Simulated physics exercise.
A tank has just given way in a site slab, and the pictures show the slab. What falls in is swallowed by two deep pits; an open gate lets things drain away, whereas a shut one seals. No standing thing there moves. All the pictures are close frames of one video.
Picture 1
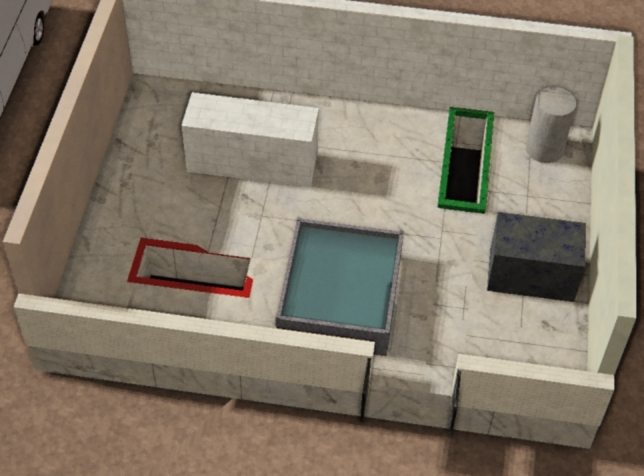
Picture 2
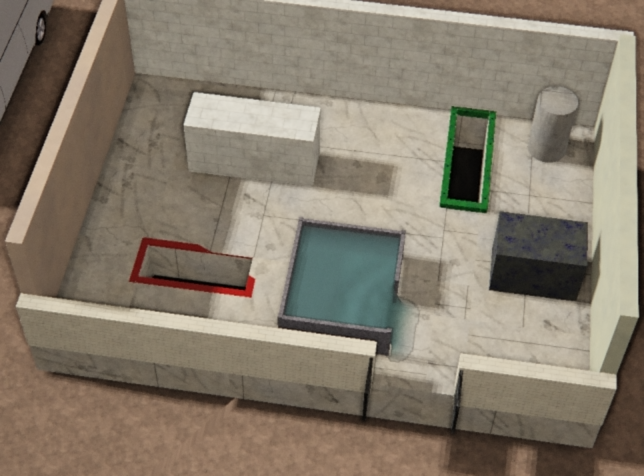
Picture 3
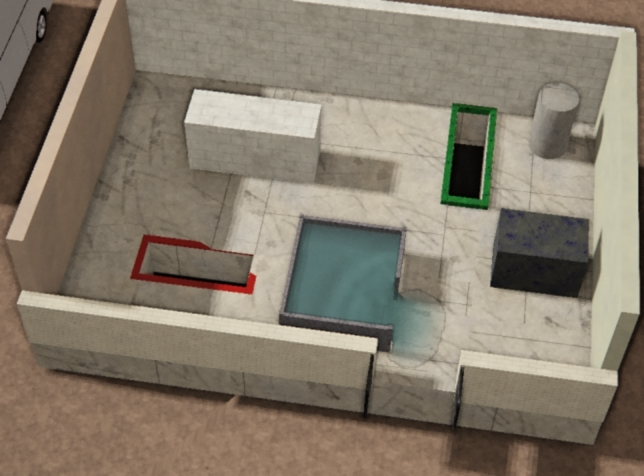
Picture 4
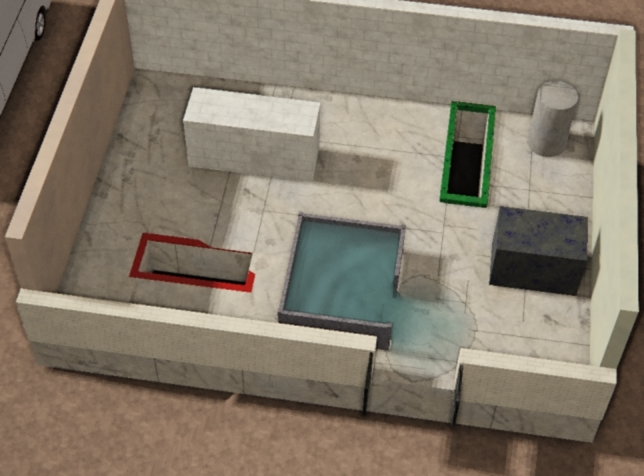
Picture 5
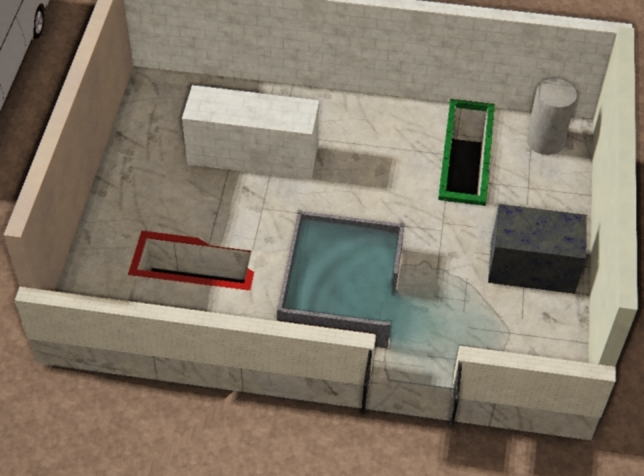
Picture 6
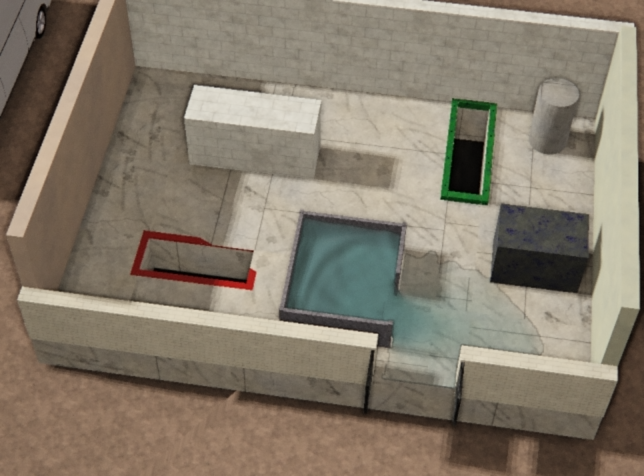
To begin with, still water fills a square tank on a walled slab with a red-edged pit and a green-edged pit. Water then pours from a gap at the tank's lower right corner, and a thin, pale sheet spreads steadily rightward across the floor, below the dark block, while the blocks stay put.
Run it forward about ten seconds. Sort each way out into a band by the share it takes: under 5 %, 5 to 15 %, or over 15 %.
Shares: The gate takes over 15 %; the red pit takes under 5 %; the green pit takes under 5 %.
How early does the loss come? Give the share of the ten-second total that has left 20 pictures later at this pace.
Roughly 35 percent.
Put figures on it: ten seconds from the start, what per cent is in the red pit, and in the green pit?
I'd say near 0 %, and near 0 %.
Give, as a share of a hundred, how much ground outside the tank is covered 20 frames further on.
About 25 %.
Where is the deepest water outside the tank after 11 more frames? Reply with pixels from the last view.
My pick is (588, 390).
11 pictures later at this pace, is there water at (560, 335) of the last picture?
Submerged.
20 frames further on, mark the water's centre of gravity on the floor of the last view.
The centre of mass sits at about (448, 305).
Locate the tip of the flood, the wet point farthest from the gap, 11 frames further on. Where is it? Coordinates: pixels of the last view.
Roughly at (591, 227).
A moment on, water covers 15 % of the floor; the gate 3 %, the red pit 0 %, the green pit 0 %.
Next, water covers 15 % of the floor; the gate 6 %, the red pit 0 %, the green pit 0 %.
Then, water covers 25 % of the floor; the gate 9 %, the red pit 0 %, the green pit 0 %.
Later, water covers 40 % of the floor; the gate 16 %, the red pit 0 %, the green pit 0 %.
In the end, water covers 55 % of the floor; the gate 26 %, the red pit 0 %, the green pit 0 %.
